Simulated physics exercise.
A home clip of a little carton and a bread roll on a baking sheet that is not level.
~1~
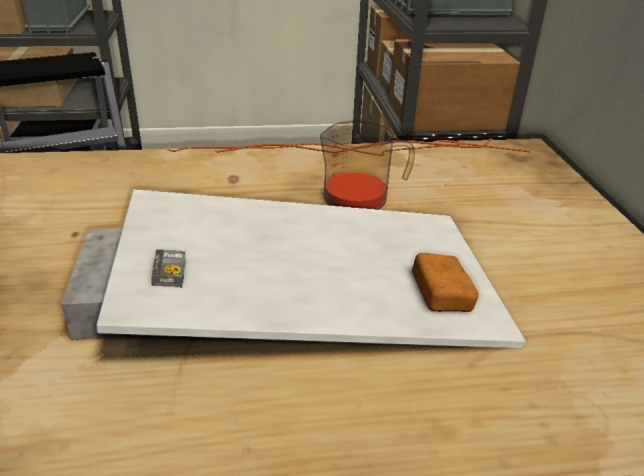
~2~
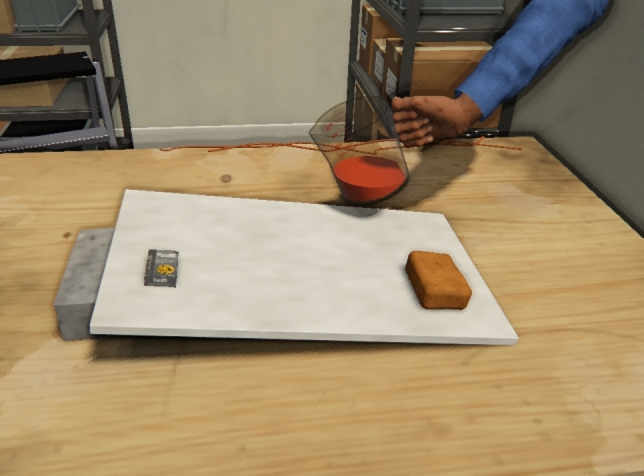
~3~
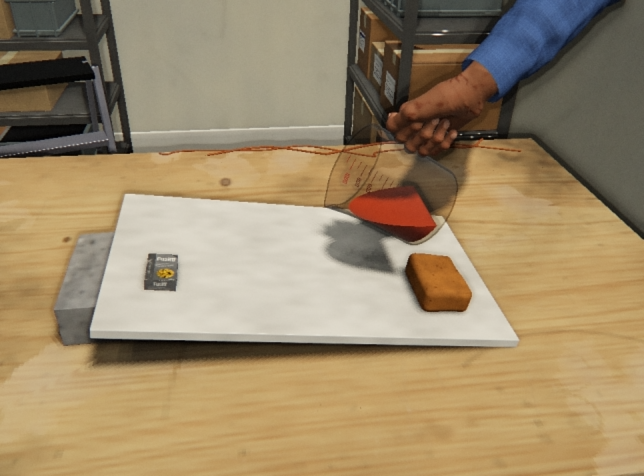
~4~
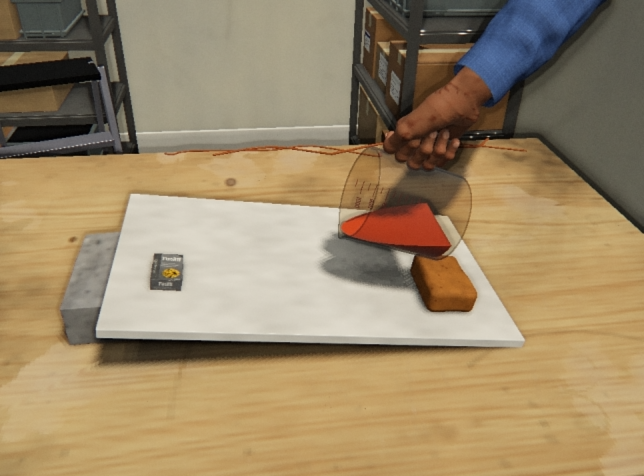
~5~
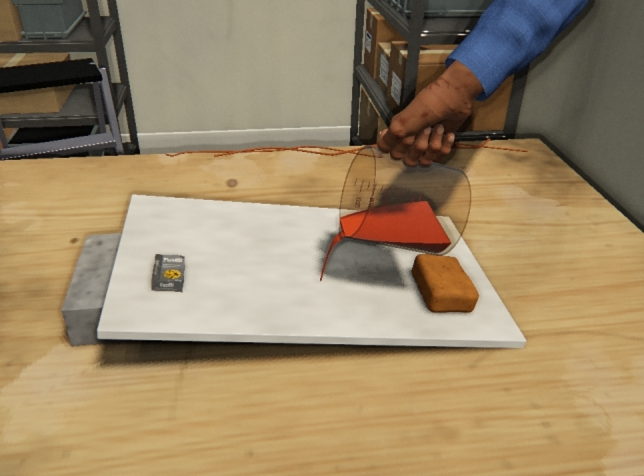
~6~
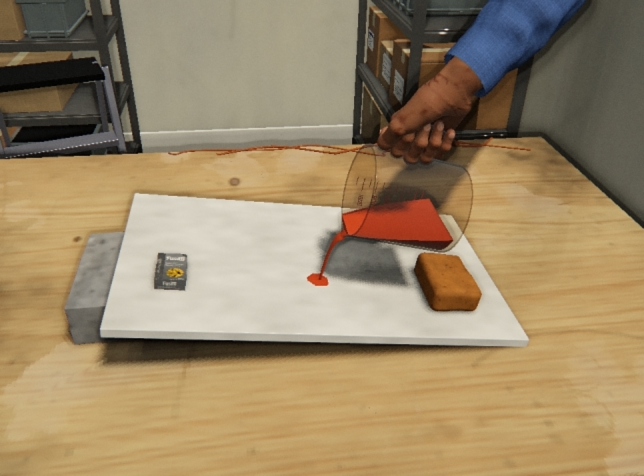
A hand in a blue sleeve took hold of a jug of red liquid, lifted it over a tilted white board holding a small dark packet and a brown block, and poured a thin stream onto the board.
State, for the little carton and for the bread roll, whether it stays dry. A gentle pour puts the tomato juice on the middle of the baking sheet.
On the left the little carton: Yes, it stays dry. On the right the bread roll: No, it gets wet.
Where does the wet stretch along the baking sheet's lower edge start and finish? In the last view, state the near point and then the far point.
Wet edge limits: (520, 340) near, (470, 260) far.
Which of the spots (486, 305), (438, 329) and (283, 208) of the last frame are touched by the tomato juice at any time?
Going through them: Spill-free for the first, spilled on for the next, spill-free for the last.
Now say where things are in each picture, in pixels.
In the first picture, the baking sheet slopes down to the right; jug (357, 165) nearly empty; little carton (169, 268); bread roll (444, 282).
In the second picture, jug (363, 149) tipped 20° with all of its load; little carton (162, 268).
In the third picture, jug (389, 185) tipped 55° with all of its load; bread roll (438, 282).
In the fourth picture, the baking sheet slopes down to the right; jug (401, 205) tipped 70° with all of its load; little carton (168, 271).
In the fifth picture, the first of it lands; jug (400, 202) tipped 75° with all of its load; bread roll (444, 283).
In the sixth picture, the first of it lands; jug (402, 199) tipped 75° with all of its load; little carton (172, 271); bread roll (447, 282).
A moment on, it runs down to the right; the little carton is untouched; the bread roll is untouched.
Further on, it runs down to the right and off the end; the little carton is untouched; the bread roll is reached.
When it is over, it runs down to the right and off the end; the little carton is untouched; the bread roll is reached.
